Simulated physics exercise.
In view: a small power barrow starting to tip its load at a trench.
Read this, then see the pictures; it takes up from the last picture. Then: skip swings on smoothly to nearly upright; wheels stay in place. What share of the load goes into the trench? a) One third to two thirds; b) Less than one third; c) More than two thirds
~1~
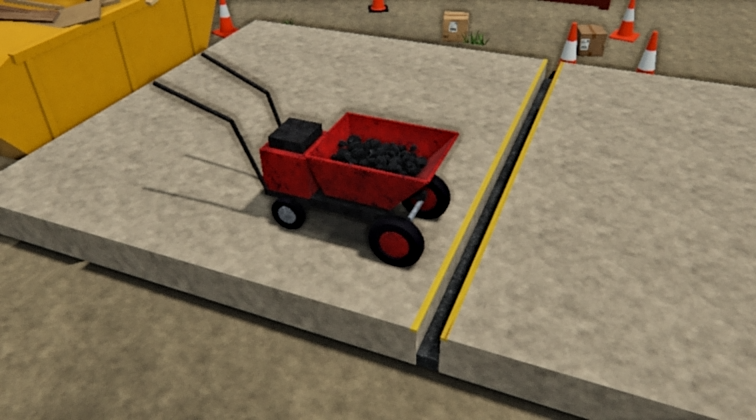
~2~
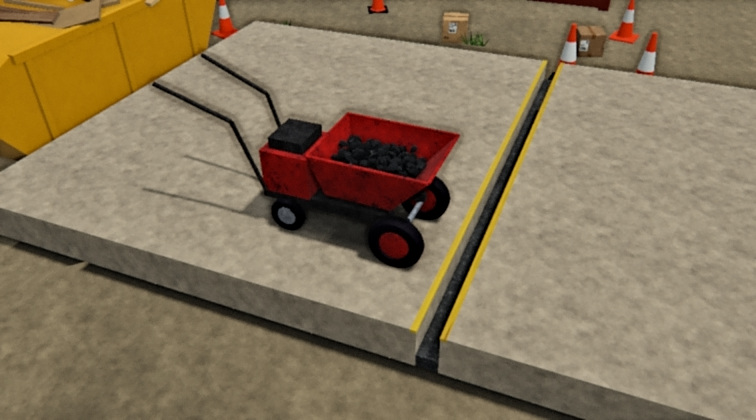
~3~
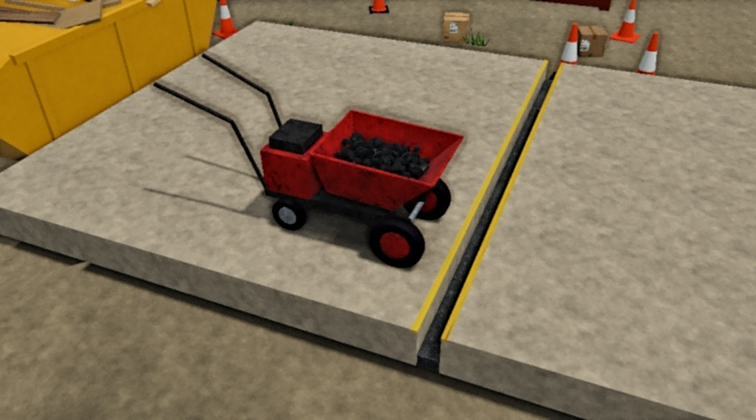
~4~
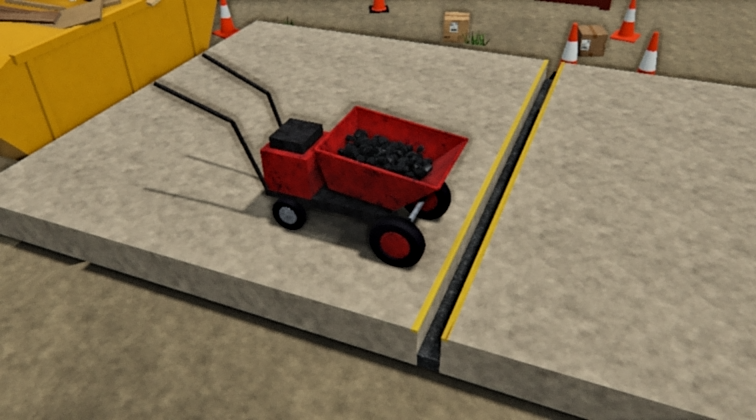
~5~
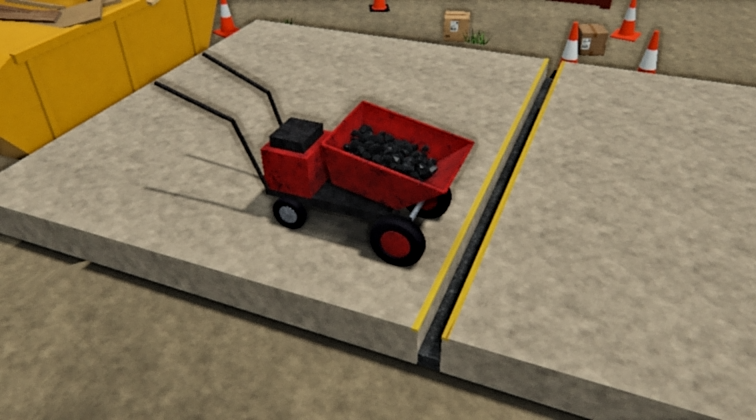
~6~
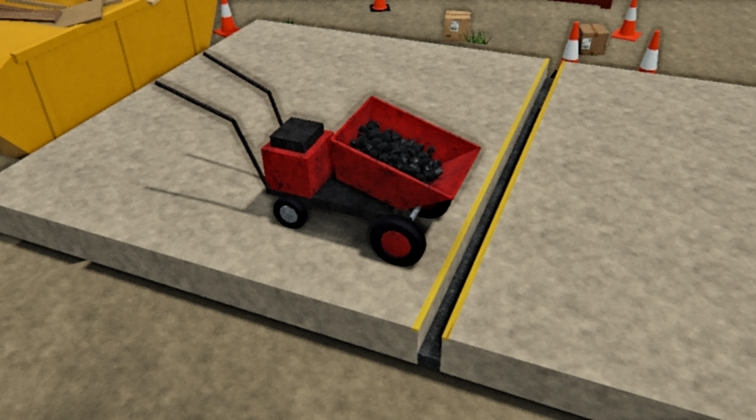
b.
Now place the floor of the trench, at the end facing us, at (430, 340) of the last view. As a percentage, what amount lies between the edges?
Estimate: Approx. 0 %.
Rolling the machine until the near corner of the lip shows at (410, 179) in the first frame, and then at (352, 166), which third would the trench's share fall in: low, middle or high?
Lab note - position 1: Less than a third; position 2: The middle third.
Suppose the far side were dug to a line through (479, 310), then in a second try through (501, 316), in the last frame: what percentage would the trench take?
For the first it's 0 per cent, for the second 70 per cent.
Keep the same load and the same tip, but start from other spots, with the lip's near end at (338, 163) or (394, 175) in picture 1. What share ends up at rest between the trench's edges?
Some 30 in a hundred, then some 50 in a hundred.
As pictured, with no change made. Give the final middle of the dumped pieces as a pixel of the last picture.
Centre at rest: Close to (525, 265).
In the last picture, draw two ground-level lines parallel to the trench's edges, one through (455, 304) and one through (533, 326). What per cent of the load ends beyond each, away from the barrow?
Estimate, first then second: 80 %, 20 %.
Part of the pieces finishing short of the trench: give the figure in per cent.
I'd say around 0 per cent of the load.
Soon after the last picture, skip tipped steeply; all in the skip.
A little later, skip tipped right over; most in the skip; about a quarter beyond it.
Later still, skip tipped right over; about a quarter in the skip; most beyond it.
At rest, skip tipped right over; about a quarter in the skip; none in or heaped over the trench; most beyond it.
